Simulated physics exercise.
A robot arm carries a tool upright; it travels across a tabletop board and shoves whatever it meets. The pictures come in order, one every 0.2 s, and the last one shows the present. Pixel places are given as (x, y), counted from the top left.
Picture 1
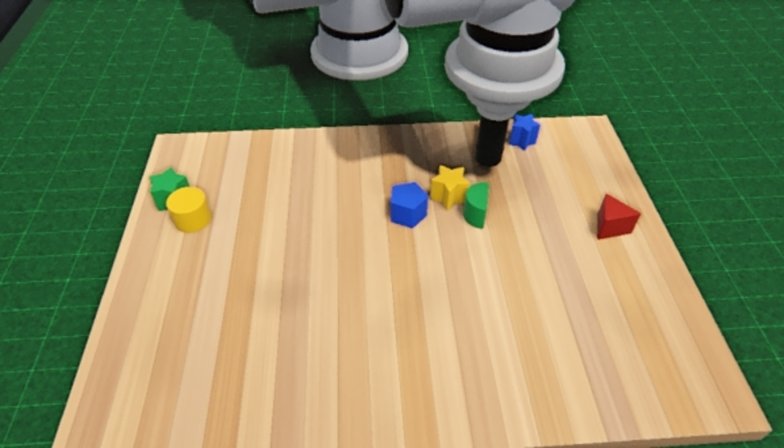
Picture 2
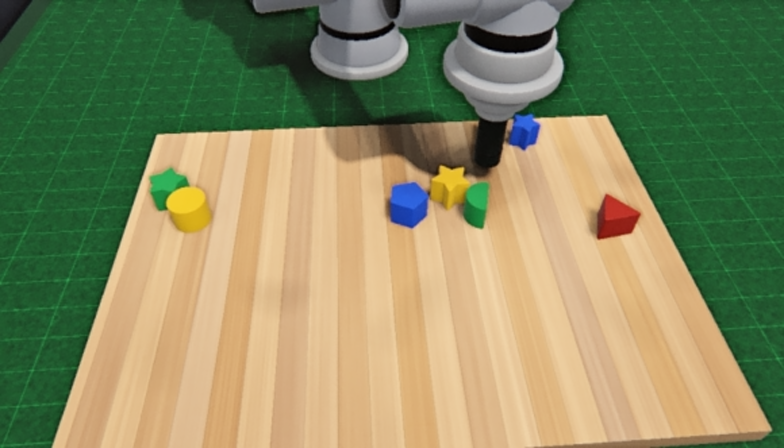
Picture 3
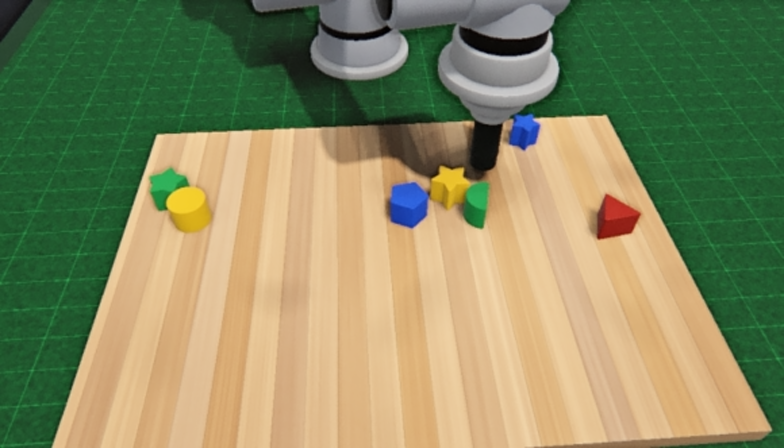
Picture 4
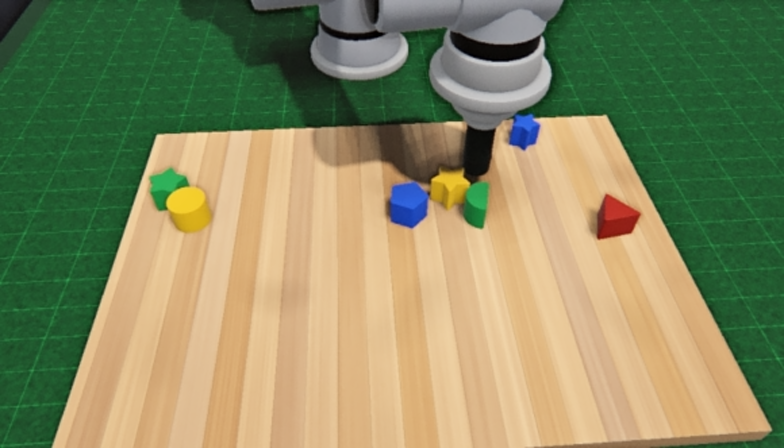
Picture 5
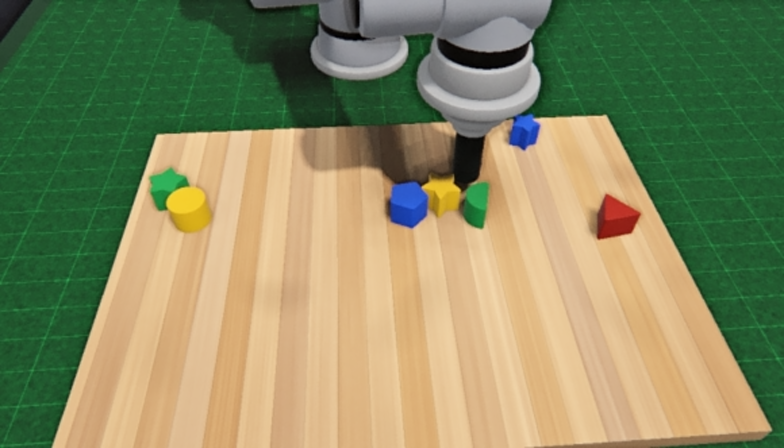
A robot arm moves down and left, nudging the yellow star toward the blue block.
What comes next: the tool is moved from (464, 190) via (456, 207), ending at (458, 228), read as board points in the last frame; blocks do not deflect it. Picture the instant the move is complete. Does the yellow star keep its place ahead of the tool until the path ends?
I'd say no.
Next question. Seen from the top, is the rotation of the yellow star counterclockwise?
No
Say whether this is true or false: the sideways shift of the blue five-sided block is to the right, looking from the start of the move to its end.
True.
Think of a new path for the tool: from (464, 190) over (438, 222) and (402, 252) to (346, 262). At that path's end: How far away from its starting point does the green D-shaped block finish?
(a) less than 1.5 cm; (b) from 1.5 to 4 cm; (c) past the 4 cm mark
Letter a.
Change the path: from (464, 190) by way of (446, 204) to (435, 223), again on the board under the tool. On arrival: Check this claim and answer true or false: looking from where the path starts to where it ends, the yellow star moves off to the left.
The statement is false.
On the path given first. Halfway along, tool at (458, 193); blue five-sided block at (394, 199), turned 15° anticlockwise; yellow star at (425, 194), turned 35° clockwise; green D-shaped block at (482, 202), turned 20° anticlockwise.
At the end, tool at (460, 214); blue five-sided block at (392, 198); yellow star at (428, 203), turned 80° clockwise; green D-shaped block at (492, 217), turned 55° anticlockwise.
